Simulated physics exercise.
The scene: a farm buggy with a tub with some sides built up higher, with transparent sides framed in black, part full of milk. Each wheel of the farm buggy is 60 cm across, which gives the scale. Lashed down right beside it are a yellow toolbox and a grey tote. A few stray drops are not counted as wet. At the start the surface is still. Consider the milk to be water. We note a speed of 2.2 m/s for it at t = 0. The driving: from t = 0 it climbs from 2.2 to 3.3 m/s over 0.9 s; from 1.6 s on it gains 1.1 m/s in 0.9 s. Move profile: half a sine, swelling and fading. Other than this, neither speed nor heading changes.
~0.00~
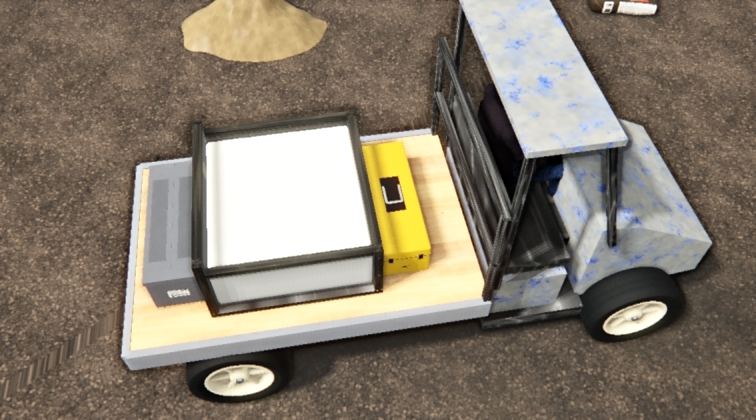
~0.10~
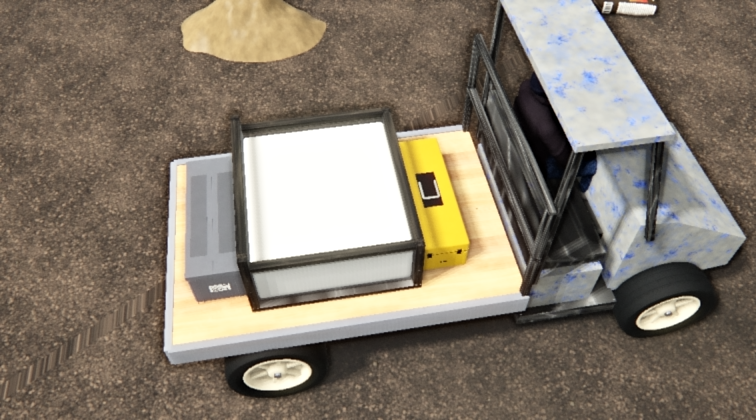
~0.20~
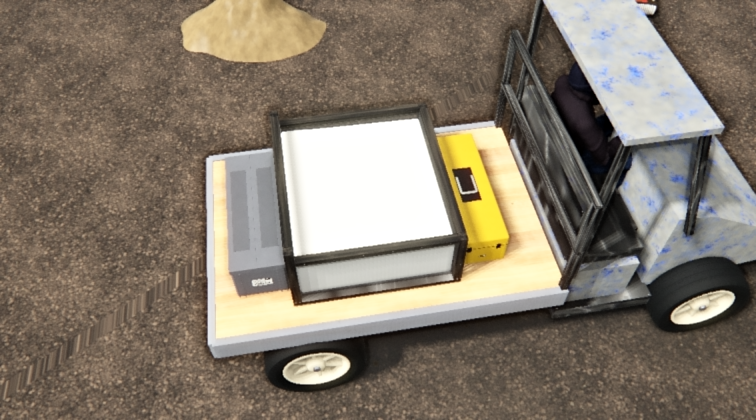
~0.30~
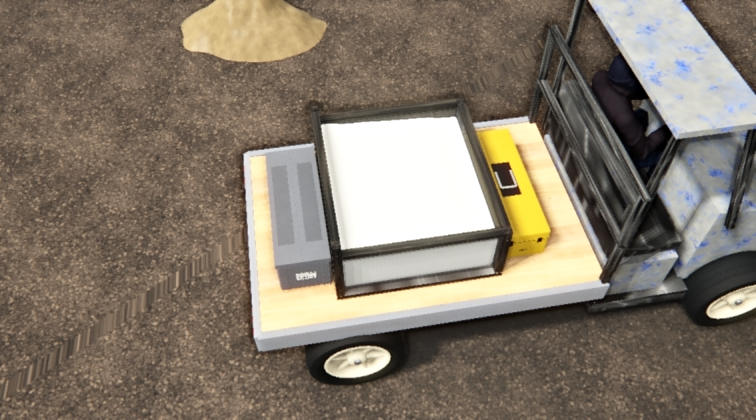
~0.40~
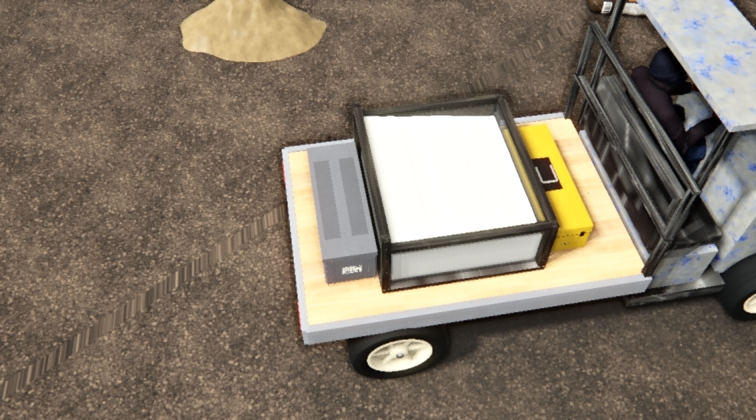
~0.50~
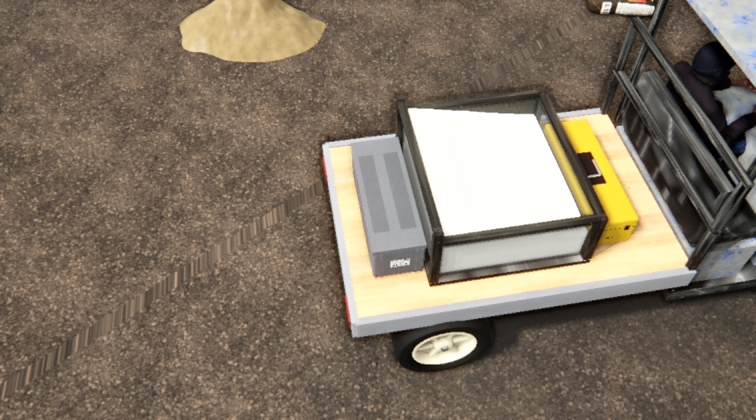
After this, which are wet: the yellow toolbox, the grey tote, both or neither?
Yellow toolbox gets hit, grey tote gets hit.
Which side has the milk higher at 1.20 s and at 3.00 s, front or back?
The surface rises towards the forward end and then towards the forward end.
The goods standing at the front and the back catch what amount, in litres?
I'd say near 5 and 2 litres, in that order.
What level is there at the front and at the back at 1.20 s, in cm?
I'd say some 44 centimetres in front and some 26 centimetres behind.
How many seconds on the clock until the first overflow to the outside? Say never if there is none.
Around 1.0 s.
After 1.20 s front 44 cm, middle 28 cm, back 25 cm above the floor; the loss stands at 1 per cent, over the near side and the far side.
After 2.00 s front 19 cm, middle 29 cm, back 44 cm above the floor; the loss stands at 3 per cent, over the front and the near side.
After 3.00 s front 30 cm, middle 33 cm, back 24 cm above the floor; the loss stands at 5 per cent, over the front and the far side.
After 5.49 s the loss stands at 5 per cent, over the front and the near side; the yellow toolbox has caught 5 litres and the grey tote 2 litres.
